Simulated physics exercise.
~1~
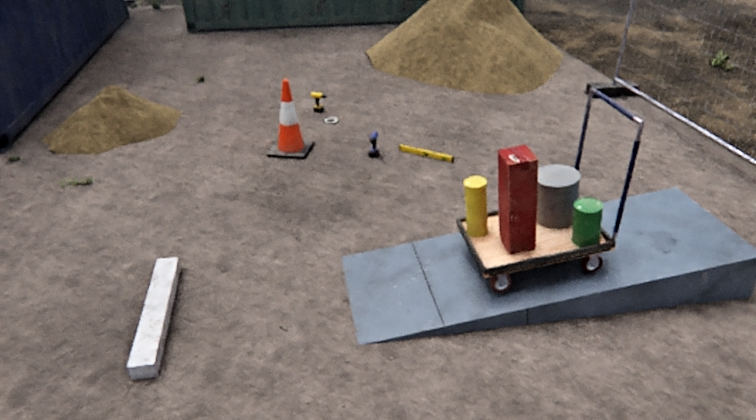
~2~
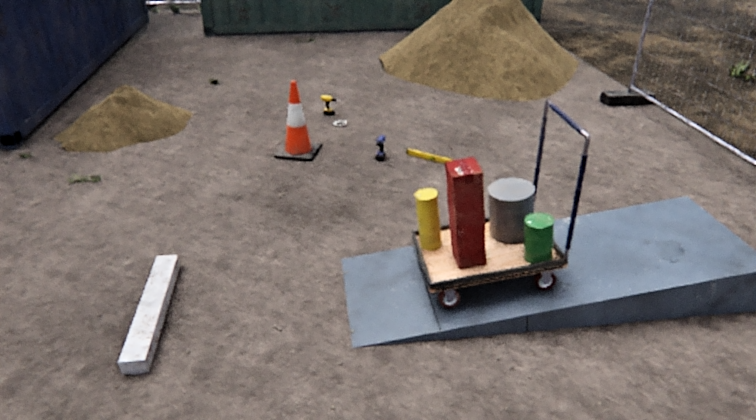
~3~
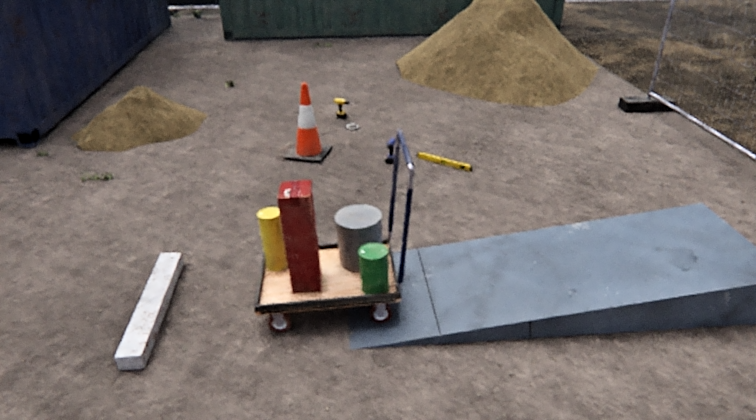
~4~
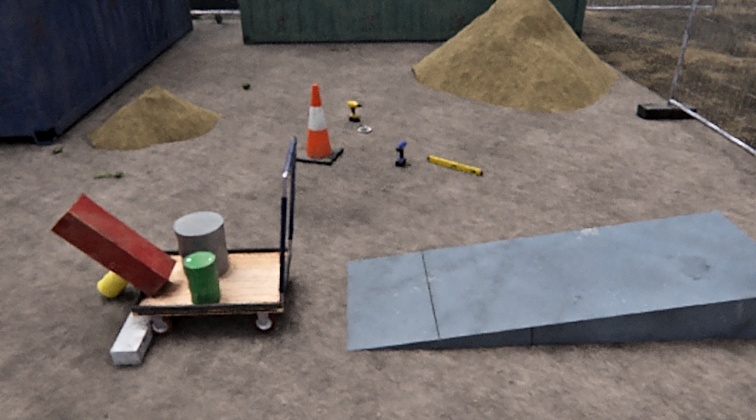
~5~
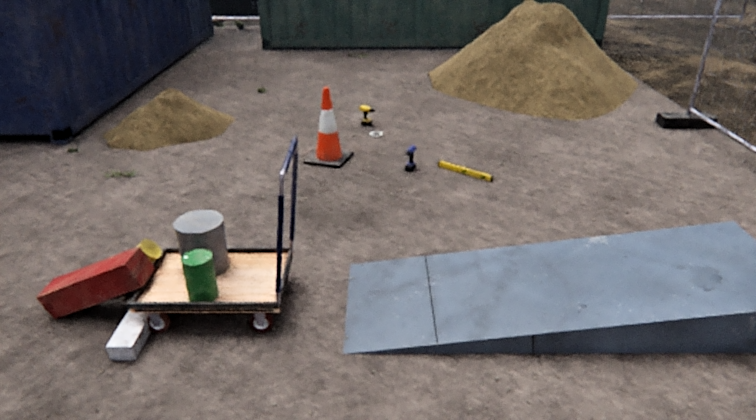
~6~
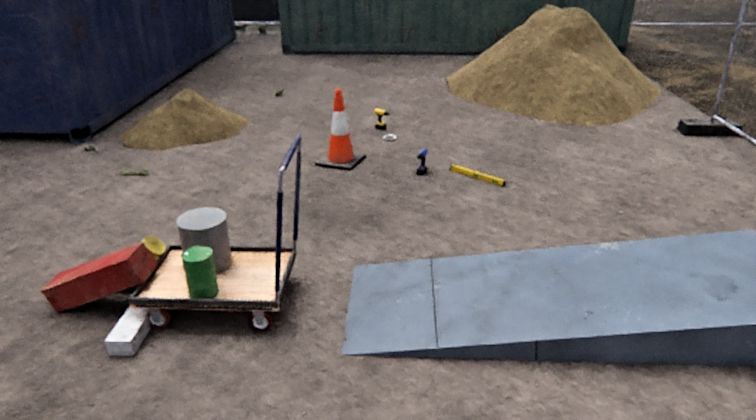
On a patch of bare dirt with shipping containers and sand piles behind, a flat trolley carrying a tall red box, a yellow canister, a grey pail and a green canister rolls left down a low grey ramp. It leaves the ramp and crosses the level ground with its load still aboard. At a pale kerb it stops, and the red box and yellow canister pitch over its left edge. The box lands on its side with the upturned yellow canister against it. The green canister and grey pail remain upright on the deck as everything settles.
